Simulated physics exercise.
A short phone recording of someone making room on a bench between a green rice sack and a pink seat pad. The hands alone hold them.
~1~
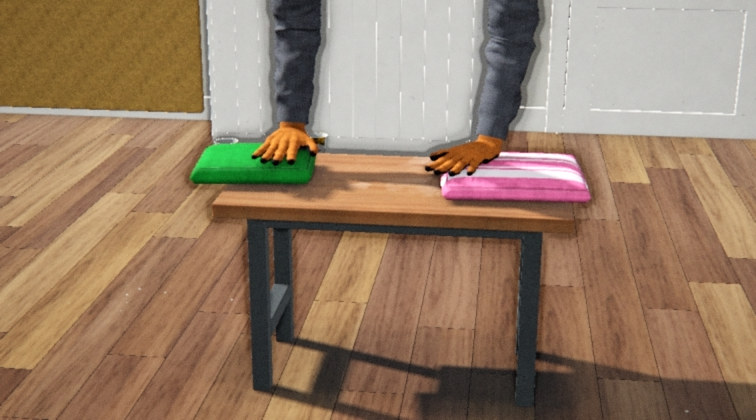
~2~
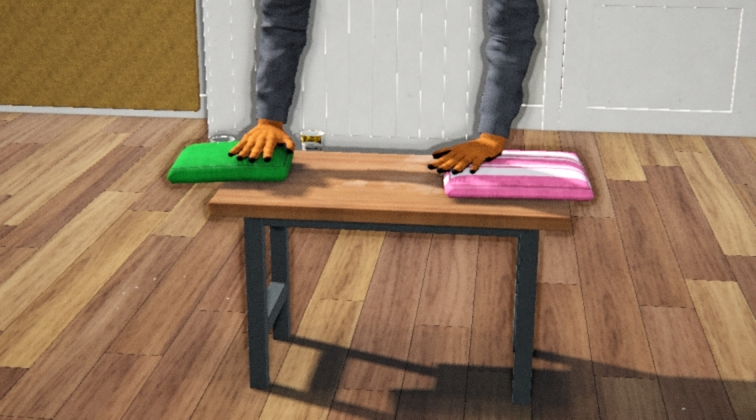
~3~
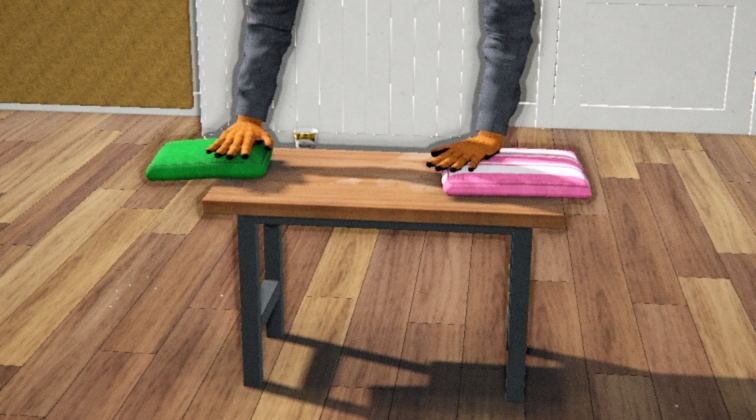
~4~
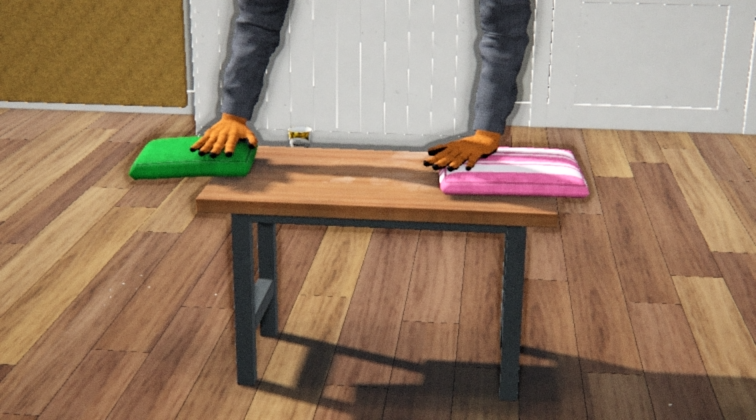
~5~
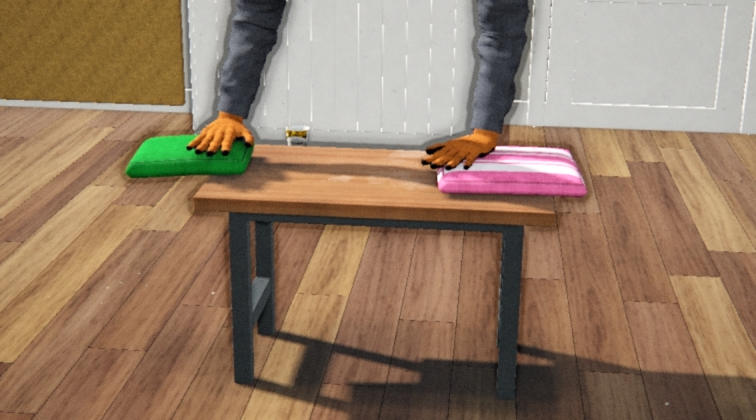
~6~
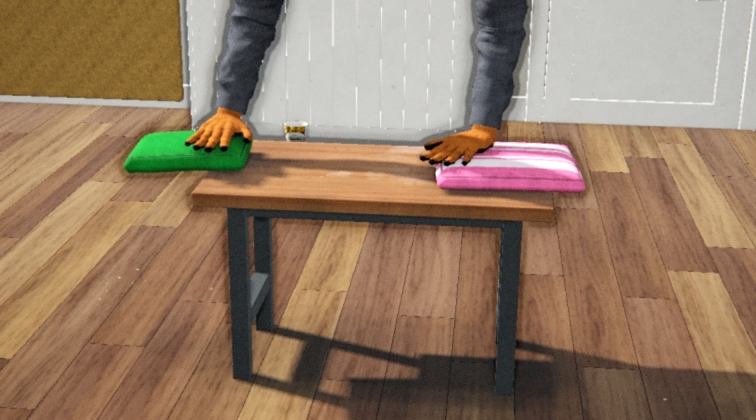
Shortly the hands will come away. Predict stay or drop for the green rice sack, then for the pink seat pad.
Result: Green rice sack: Off its support; pink seat pad: Supported.
Then, 0.24 s past the final frame, rice sack tipping outwards near (189, 181); seat pad unmoved.
Then, 0.46 s past the final frame, rice sack on the floor near (188, 320); seat pad unmoved.
Then, 0.68 s past the final frame, rice sack on the floor near (155, 333); seat pad unmoved.
When it is over, rice sack on the floor near (153, 331); seat pad unmoved. The green rice sack tips over and falls and the pink seat pad holds its place.
